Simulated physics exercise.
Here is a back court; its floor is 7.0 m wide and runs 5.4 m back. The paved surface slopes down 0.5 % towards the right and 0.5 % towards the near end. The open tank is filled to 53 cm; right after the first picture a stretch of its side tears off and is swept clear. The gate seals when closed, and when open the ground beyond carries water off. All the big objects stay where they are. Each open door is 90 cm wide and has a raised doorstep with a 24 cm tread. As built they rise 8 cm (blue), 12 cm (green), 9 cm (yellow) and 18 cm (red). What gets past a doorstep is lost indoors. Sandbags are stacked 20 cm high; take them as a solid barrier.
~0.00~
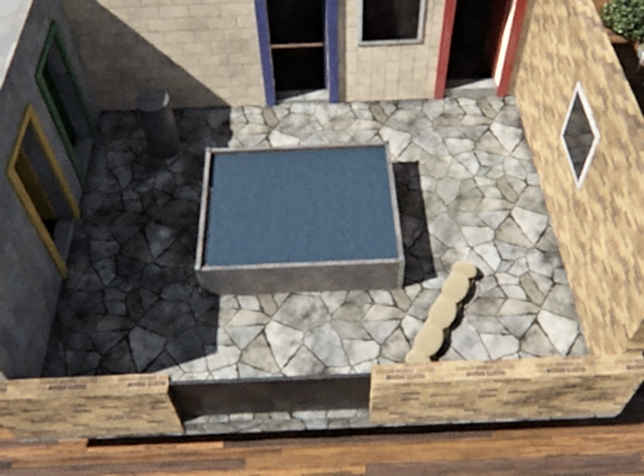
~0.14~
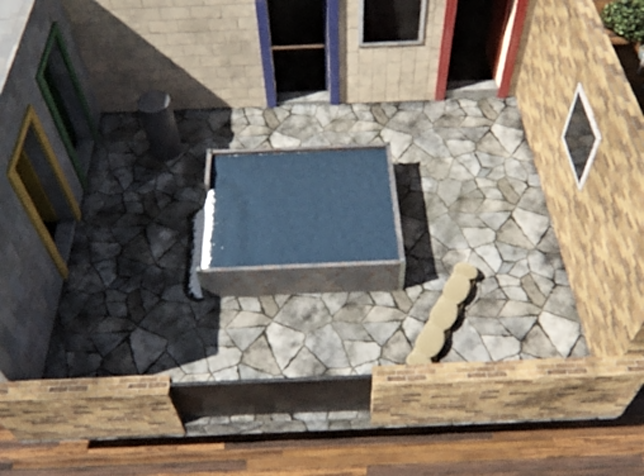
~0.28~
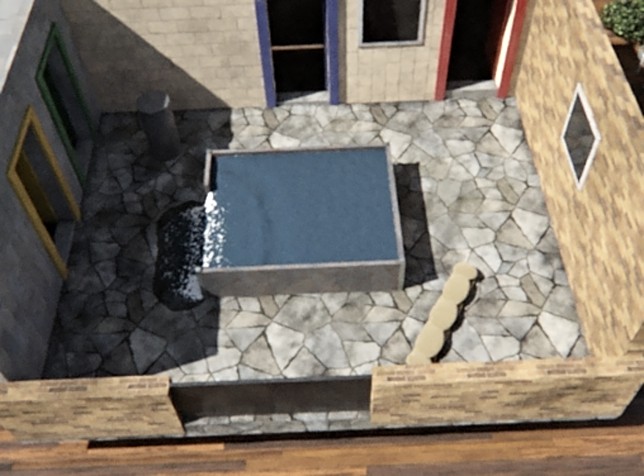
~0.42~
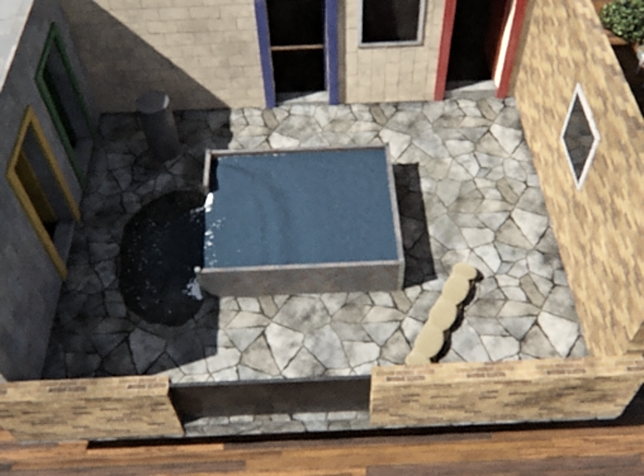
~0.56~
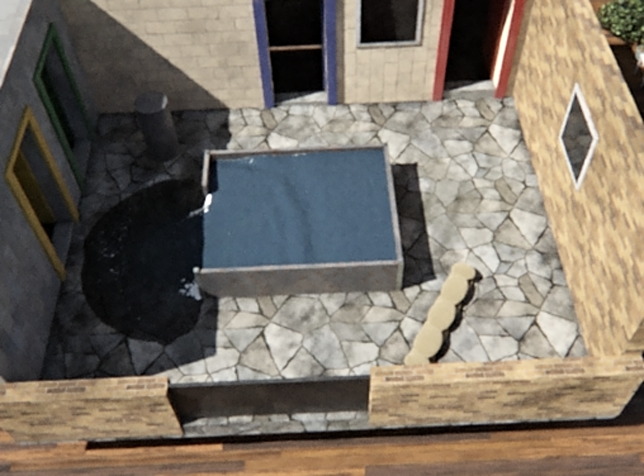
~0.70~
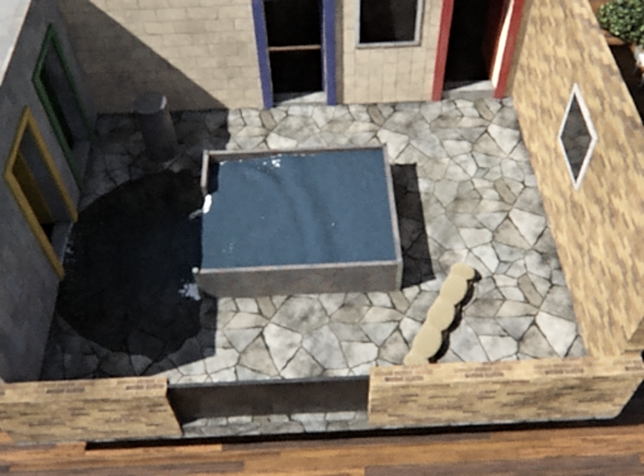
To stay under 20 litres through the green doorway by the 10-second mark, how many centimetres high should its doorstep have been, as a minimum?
Close to 7.5 cm is just enough.
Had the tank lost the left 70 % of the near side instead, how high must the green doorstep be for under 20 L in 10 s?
Some 8.5 cm.
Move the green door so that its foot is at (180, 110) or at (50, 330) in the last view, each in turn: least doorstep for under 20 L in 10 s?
Roughly 7.0 and 22 cm.
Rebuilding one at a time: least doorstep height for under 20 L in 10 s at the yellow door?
About 28 cm at yellow.
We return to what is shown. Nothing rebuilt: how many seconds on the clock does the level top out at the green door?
Near 7.0 s.
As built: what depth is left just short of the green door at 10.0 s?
About 8.5 cm.
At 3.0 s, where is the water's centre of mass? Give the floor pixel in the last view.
At about (210, 257).
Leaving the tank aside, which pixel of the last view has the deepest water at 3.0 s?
Around (32, 414).
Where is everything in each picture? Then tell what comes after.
In the first frame, still water, 53 cm deep, in the open tank at (299, 205); the green door at (70, 114) is dry.
In the second frame, water pours out at (210, 243) and has run 0.3 m, to (193, 234); about 10 cm deep outside, 53 cm at the back.
In the third frame, the front is at (163, 245), 0.7 m from the gap at (210, 245); 1.0 m2 of floor is wet, 53 cm left at the back.
In the fourth frame, the gap is at (209, 246), the front 1.2 m out at (127, 260); the back of the open tank holds 53 cm.
In the fifth frame, the front is at (90, 249), 1.7 m from the gap at (208, 246); 3.3 m2 of floor is wet, 53 cm left at the back.
In the sixth frame, the front is at (58, 299), 2.0 m from the gap at (207, 246); 4.5 m2 of floor is wet, 53 cm left at the back; 0.9 m in a straight line remain to the green door at (67, 117).
After 1.4 s water covers 20 % of the floor, deepest (30 cm) near (62, 281); 6 cm at the green door, 0 litres in over its 12 cm doorstep.
After 3.0 s water covers 35 % of the floor, deepest (34 cm) near (32, 414); 10 cm at the green door, 0 litres in over its 12 cm doorstep.
After 10.0 s water covers 95 % of the floor, deepest (12 cm) near (380, 372); 8 cm at the green door, 1 litre in over its 12 cm doorstep.
At the green door as built, the water arrived by 1.3 s and peaked near 10 cm at 7.2 s.
Run again over the same 10 s with other heights there, 33 litres in over 6.5 cm, 10 litres over 9 cm. The limit of 20 litres is kept from about 7.5 cm up.
